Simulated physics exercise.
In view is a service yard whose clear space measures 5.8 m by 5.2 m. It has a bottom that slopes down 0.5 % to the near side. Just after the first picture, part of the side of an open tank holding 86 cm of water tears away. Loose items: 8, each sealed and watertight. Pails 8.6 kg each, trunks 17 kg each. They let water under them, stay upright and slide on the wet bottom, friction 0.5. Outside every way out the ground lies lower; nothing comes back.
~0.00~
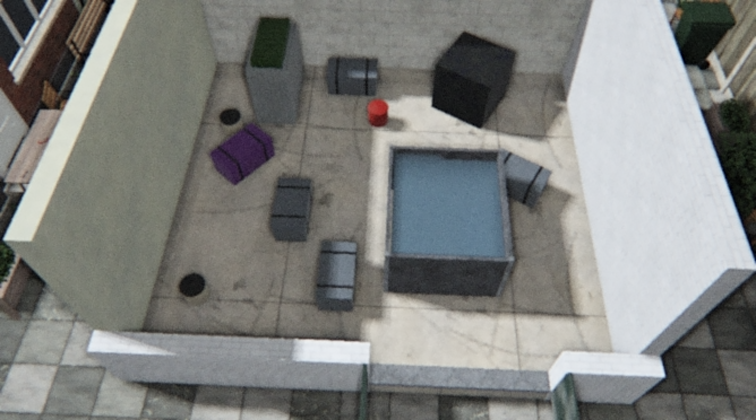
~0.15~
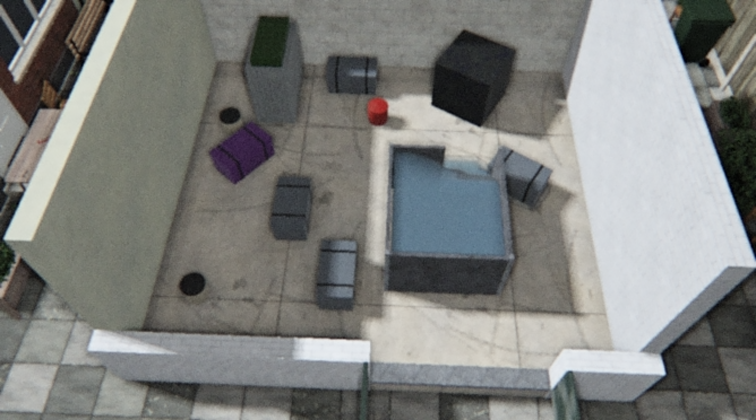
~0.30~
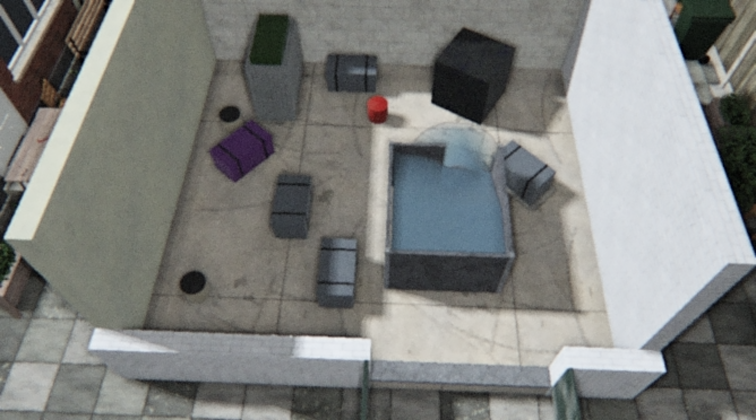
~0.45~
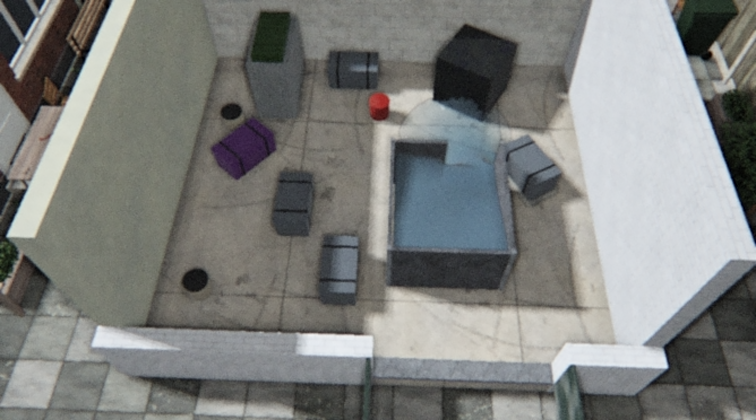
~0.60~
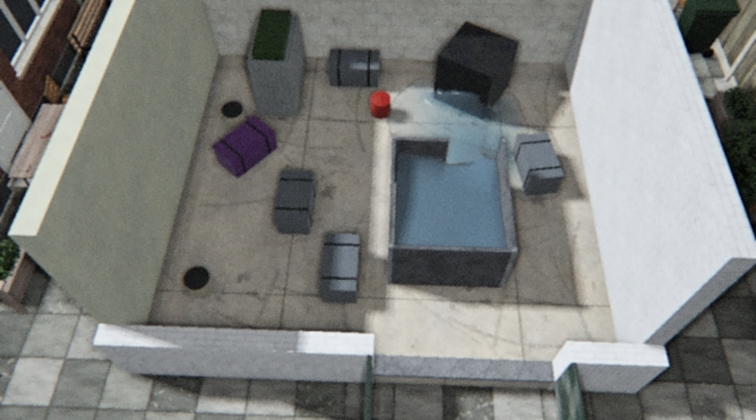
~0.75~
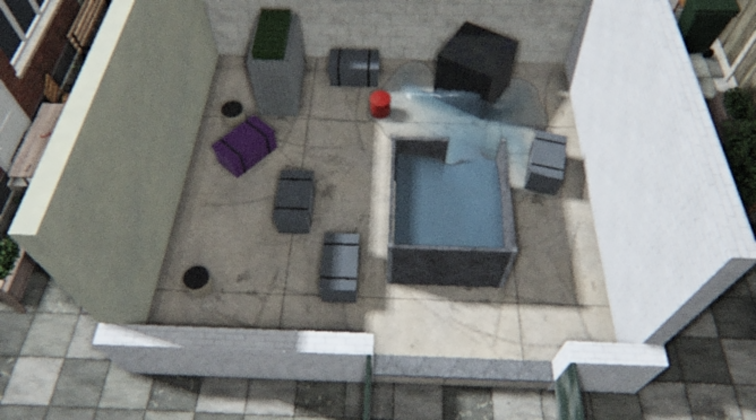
A walled yard holds an open tank as water pours out, pushing a grey trunk right.
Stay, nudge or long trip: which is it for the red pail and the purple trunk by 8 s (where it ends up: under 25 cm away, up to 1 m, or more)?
Red pail - a long trip; purple trunk - a long trip.
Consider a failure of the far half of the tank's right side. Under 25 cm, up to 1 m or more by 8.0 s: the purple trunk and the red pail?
Then the purple trunk moves a short way, the red pail holds its place.
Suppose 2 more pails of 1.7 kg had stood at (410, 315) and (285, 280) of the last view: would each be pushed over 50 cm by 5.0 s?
Taking them in order, they come out smaller and smaller.
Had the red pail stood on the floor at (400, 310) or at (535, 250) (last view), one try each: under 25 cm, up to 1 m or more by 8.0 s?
From the first spot it does not really budge, and from the second it drifts partway.
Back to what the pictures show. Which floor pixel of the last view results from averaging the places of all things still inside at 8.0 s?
Near (307, 214).
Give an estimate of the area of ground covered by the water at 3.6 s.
Wet area: Approx. 18 m2.
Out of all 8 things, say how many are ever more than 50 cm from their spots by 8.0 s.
It adds up to 5.
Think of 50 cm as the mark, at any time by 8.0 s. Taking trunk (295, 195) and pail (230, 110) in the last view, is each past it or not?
First one went too far, second one stayed inside.
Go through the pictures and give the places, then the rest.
The red pail at (378, 107), on the bottom; the purple trunk at (241, 145) rests on the ground; 2.2 m2 under water; 0 of 8 have shifted, in the first picture.
The red pail at (378, 106) rests on the ground; the purple trunk at (241, 144), on the bottom; water covers 2.7 m2; 0 of 8 have shifted, in the second picture.
The red pail at (378, 104) rests on the ground; the purple trunk at (241, 143), on the bottom; water covers 3.5 m2; 1 of 8 have shifted, in the third picture.
The red pail at (380, 101), on the bottom; the purple trunk at (242, 140) rests on the ground; water covers 4.3 m2; 1 of 8 have shifted, in the fourth picture.
The red pail at (381, 99), on the bottom; the purple trunk at (243, 138), on the bottom; water covers 5.1 m2; 1 of 8 have shifted, in the fifth picture.
The red pail at (380, 98), on the bottom; the purple trunk at (243, 138), on the bottom; 6.0 m2 under water; 1 of 8 have shifted, in the sixth picture.
After 1.6 s the red pail is near (356, 102), 0.4 m from its start, aground; the purple trunk is near (243, 138), 0.0 m from its start, aground; 0 of 8 are out; 0 afloat.
After 3.6 s the red pail is near (330, 119), 0.9 m from its start, aground; the purple trunk is near (243, 138), 0.0 m from its start, aground; 0 of 8 are out; 1 afloat.
After 5.6 s the red pail is near (338, 158), 1.3 m from its start, aground; the purple trunk is near (226, 157), 0.4 m from its start, afloat; 0 of 8 are out; 3 afloat.
After 8.0 s the red pail is near (338, 158), 1.3 m from its start, aground; the purple trunk is near (179, 217), 1.5 m from its start, afloat; 0 of 8 are out; 2 afloat.
